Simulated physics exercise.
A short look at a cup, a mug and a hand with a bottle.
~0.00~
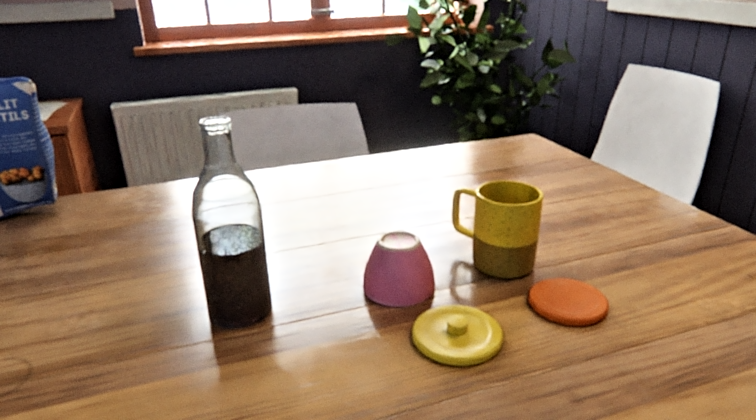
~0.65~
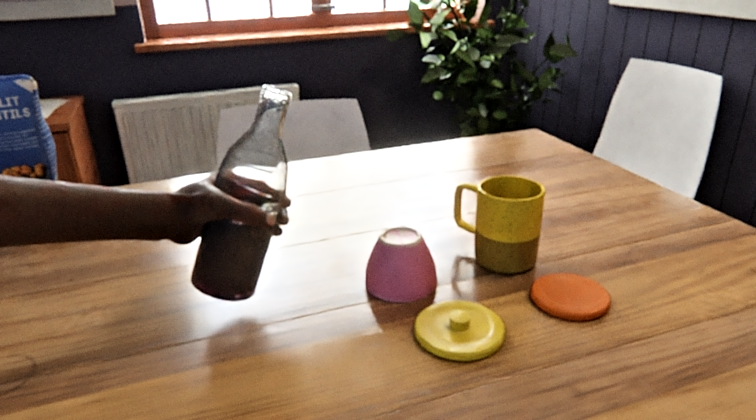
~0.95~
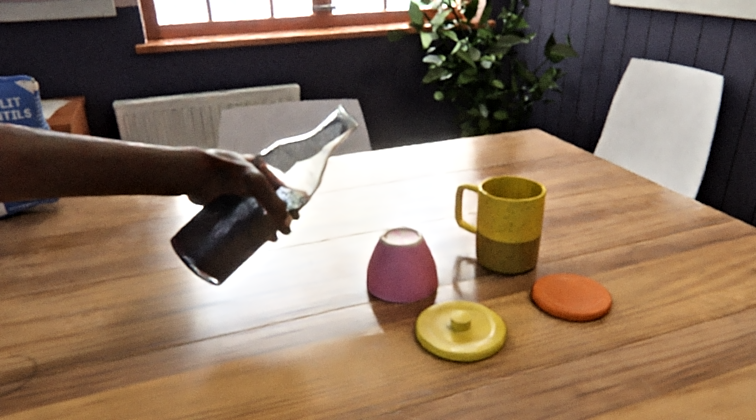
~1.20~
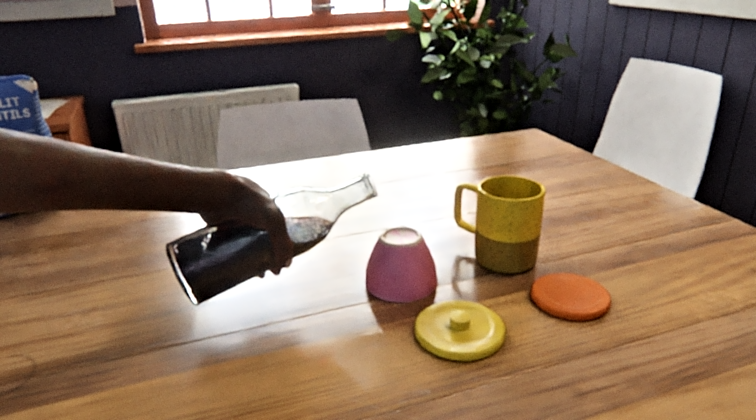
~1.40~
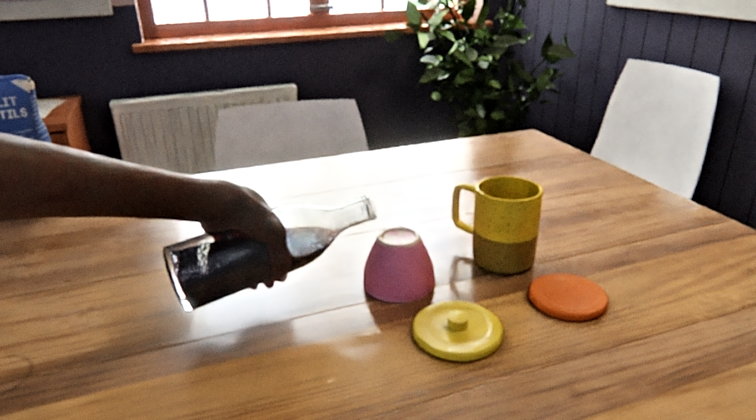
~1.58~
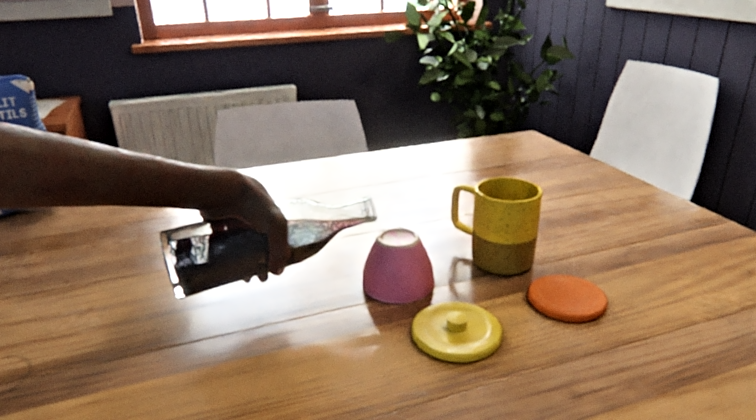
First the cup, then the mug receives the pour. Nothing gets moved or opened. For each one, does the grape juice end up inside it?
In order: The cup deflects it, the mug traps it.
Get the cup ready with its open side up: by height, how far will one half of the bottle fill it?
Going by my count, 75 in a hundred.
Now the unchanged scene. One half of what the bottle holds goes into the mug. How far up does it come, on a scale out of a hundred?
It ends up near 40 percent full.
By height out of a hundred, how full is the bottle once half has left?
I'd put it near 20 percent.
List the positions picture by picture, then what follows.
Before the pour; bottle (228, 220) about a third full; cup (399, 265) upside down; mug (506, 232) open, in the first frame.
The bottle is on its way; bottle (251, 189) tipped 20° with all of its load; cup (401, 261) upside down, in the second frame.
Tilting; bottle (276, 186) tipped 50° with all of its load; mug (509, 227) open, in the third frame.
No stream yet; bottle (283, 227) tipped 70° with all of its load; cup (401, 261) upside down, in the fourth frame.
Still nothing leaves it; bottle (281, 241) tipped 80° with all of its load; mug (506, 228) open, in the fifth frame.
On the point of pouring; bottle (279, 234) tipped 85° with all of its load; cup (398, 262) upside down; mug (505, 229) open, in the sixth frame.
After 2.3 s, it runs off the upturned base of the cup.
After 3.2 s, the grape juice goes into the mug.
After 4.6 s, the cup is empty, in a puddle; the mug has its share inside.
